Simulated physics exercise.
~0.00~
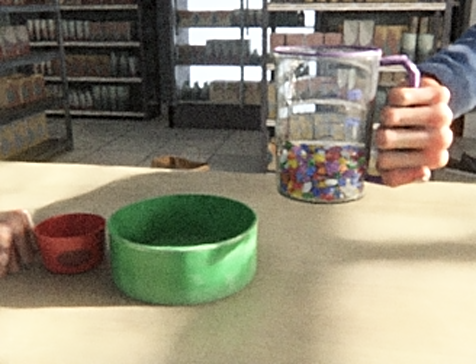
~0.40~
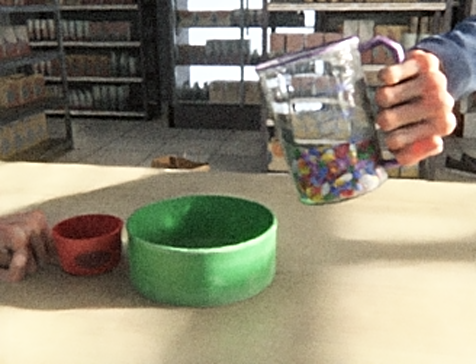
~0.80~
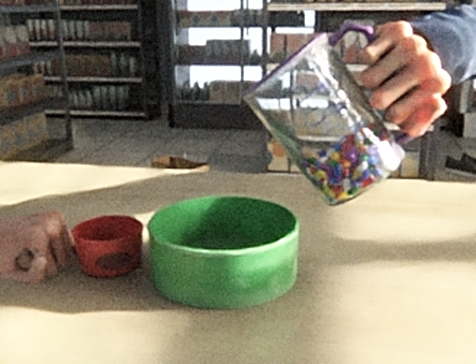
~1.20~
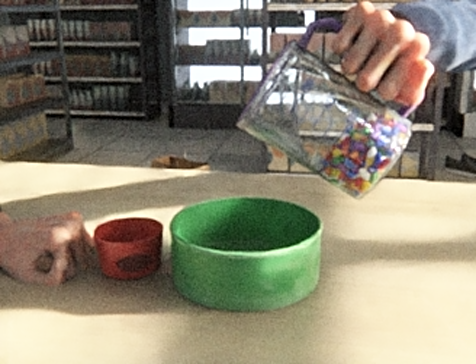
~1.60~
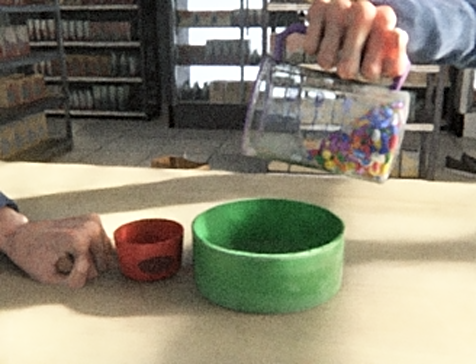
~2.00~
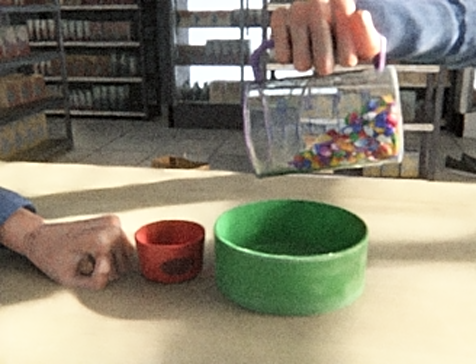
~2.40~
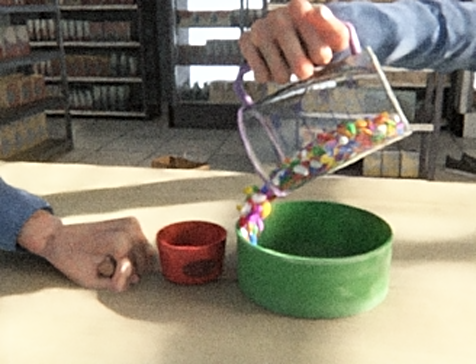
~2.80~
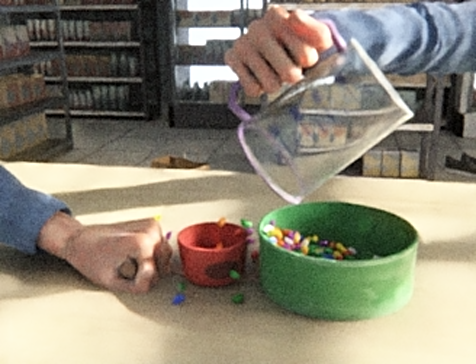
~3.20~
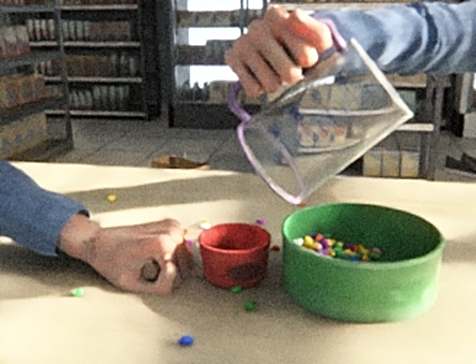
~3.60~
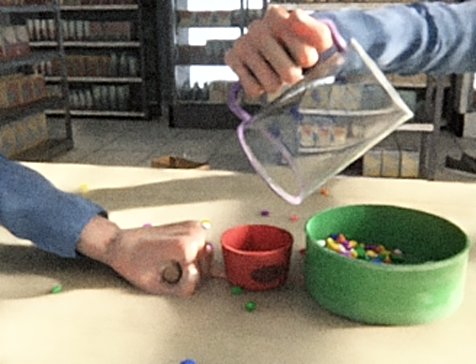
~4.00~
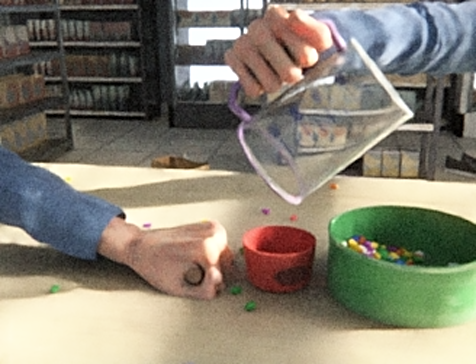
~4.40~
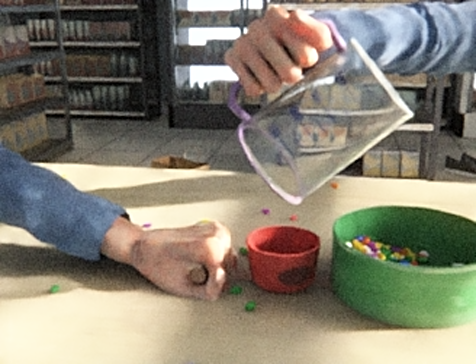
In a shop, a hand tips jelly beans mostly into a green pot sliding right.
